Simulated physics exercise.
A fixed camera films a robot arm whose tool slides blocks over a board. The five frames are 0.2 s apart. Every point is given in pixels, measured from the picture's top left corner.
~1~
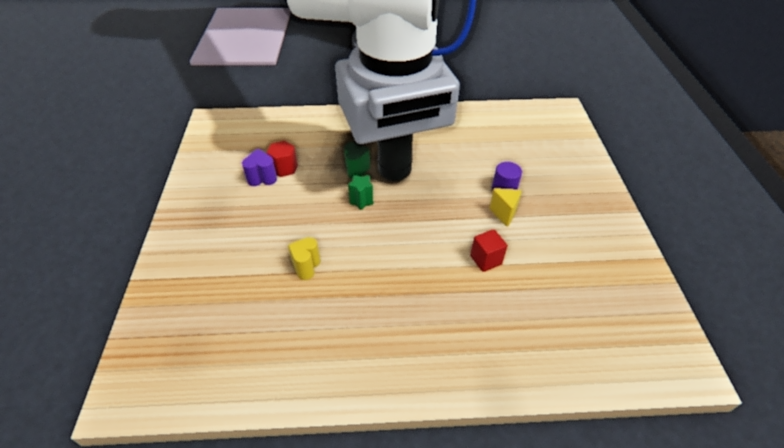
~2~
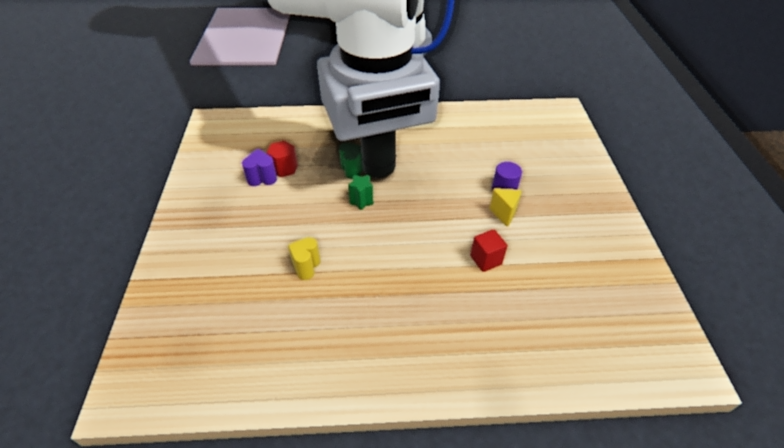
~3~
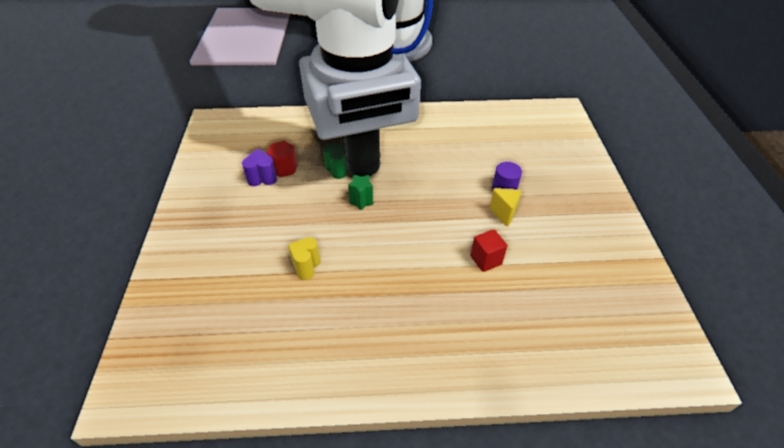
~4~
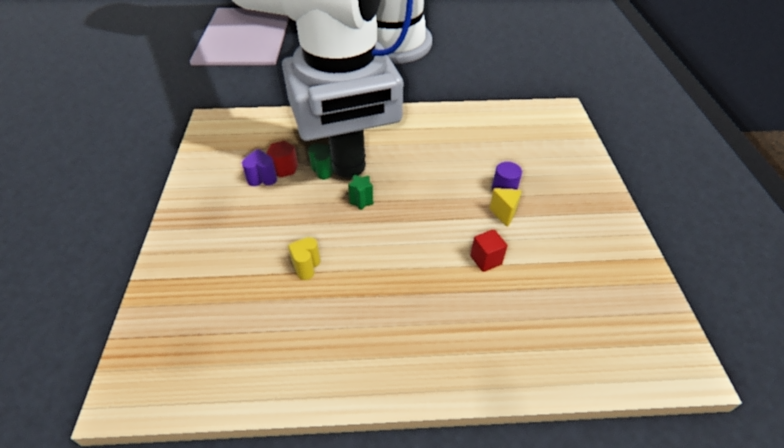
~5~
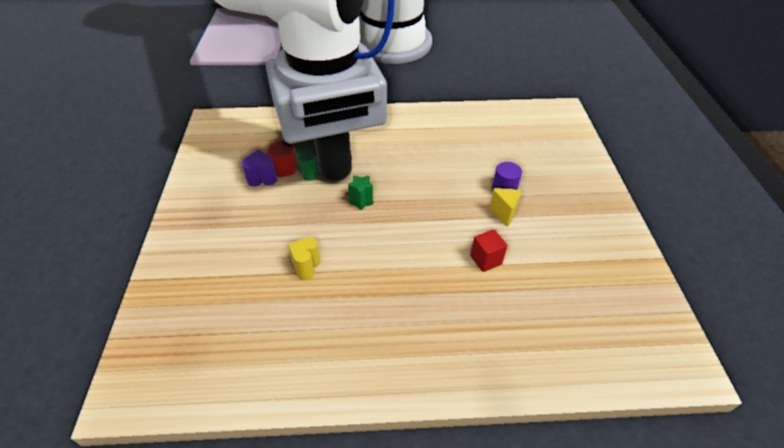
A robot arm moved left across the back of a wooden board, pushing a green block toward a red block and a purple one, while the other colored blocks around the board stayed put.
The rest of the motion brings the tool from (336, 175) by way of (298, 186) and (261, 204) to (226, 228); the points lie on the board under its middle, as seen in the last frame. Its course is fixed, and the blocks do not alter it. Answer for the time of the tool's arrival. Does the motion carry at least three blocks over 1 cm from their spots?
No.
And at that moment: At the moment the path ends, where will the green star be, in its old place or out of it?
Left where it is.
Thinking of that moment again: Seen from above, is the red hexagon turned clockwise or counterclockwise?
The red hexagon rotates counterclockwise.
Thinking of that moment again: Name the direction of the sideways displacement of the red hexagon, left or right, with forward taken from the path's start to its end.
Answer: Right.
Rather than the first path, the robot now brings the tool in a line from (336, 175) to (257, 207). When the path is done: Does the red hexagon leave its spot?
It seems so.
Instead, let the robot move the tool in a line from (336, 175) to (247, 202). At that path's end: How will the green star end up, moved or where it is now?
It keeps its spot.
The first path, step by step. One third of the way, tool at (295, 181); purple heart-shaped block at (255, 160); red hexagon at (262, 140), turned 20° anticlockwise; green heart-shaped block at (277, 151), turned 90° clockwise.
Two thirds of the way, tool at (259, 199); purple heart-shaped block at (254, 160); red hexagon at (262, 139), turned 20° anticlockwise; green heart-shaped block at (276, 152), turned 110° clockwise.
At the end, tool at (224, 223); purple heart-shaped block at (254, 160); red hexagon at (262, 139), turned 20° anticlockwise; green heart-shaped block at (276, 152), turned 110° clockwise; green star unmoved.
